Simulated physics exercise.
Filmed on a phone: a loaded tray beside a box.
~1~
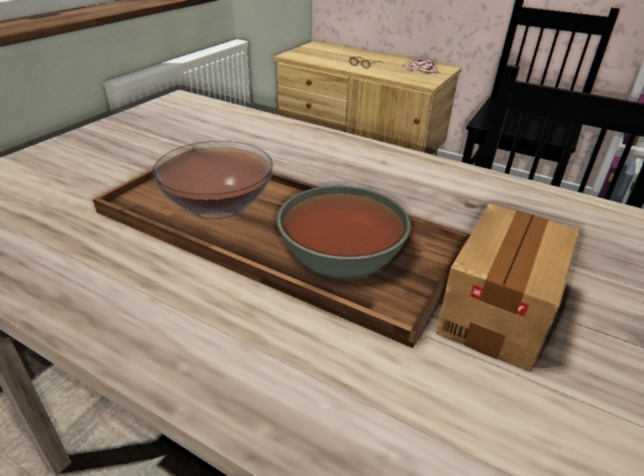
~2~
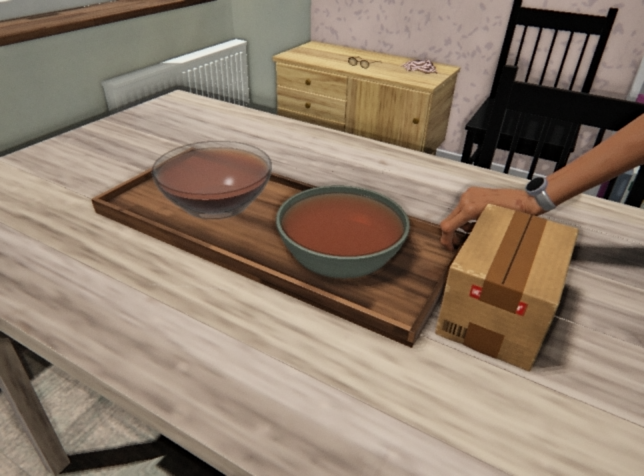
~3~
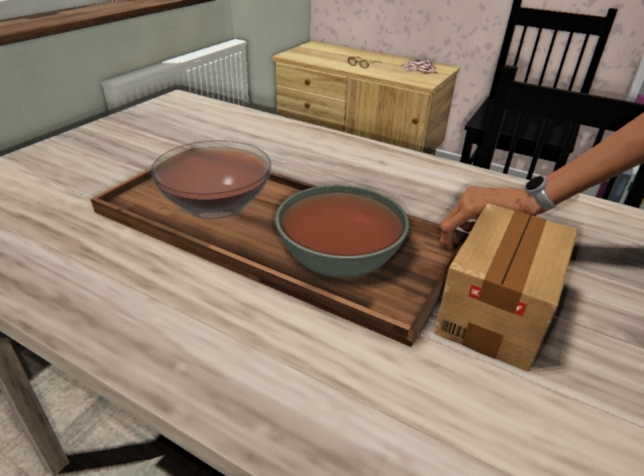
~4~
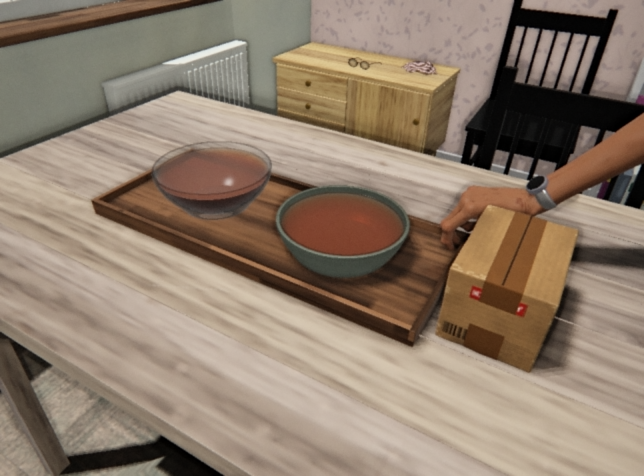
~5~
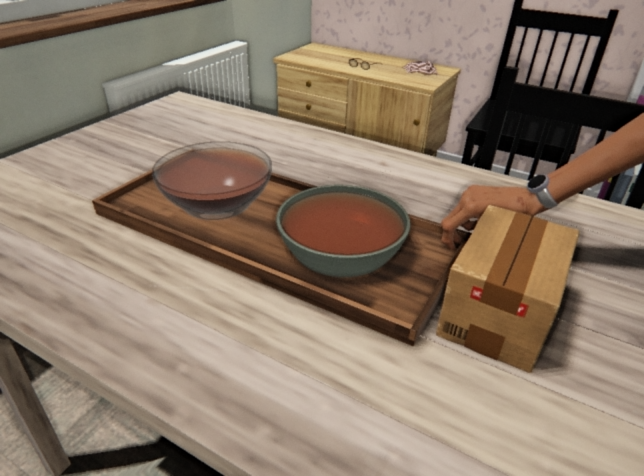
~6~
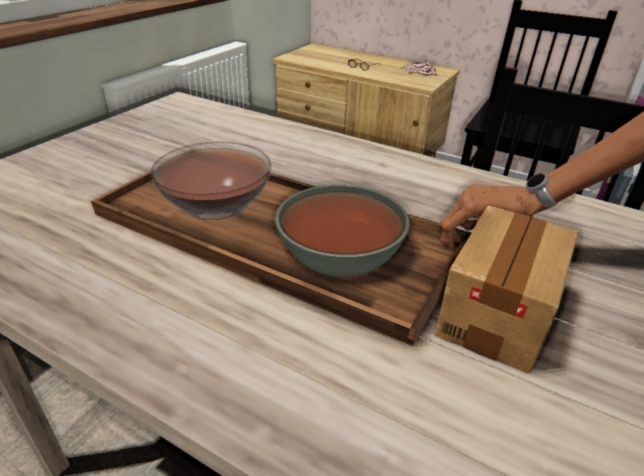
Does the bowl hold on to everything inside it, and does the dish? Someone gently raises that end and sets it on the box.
My prediction: On the left the bowl: I expect some loss from it, on the right the dish: I expect some loss from it.
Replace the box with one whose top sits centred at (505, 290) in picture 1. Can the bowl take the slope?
My answer: It survives.
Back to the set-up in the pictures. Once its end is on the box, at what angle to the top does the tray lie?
About 12°.
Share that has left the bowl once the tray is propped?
Around 20 %.
Shortly, the tray slopes by about 6°; bowl, none is lost; dish, none is lost.
Then, the tray slopes by about 14°; bowl, it has lost some; dish, it has lost some.
At the finish, the tray slopes by about 12°, resting on the box; bowl, it has lost some; dish, it has lost some.
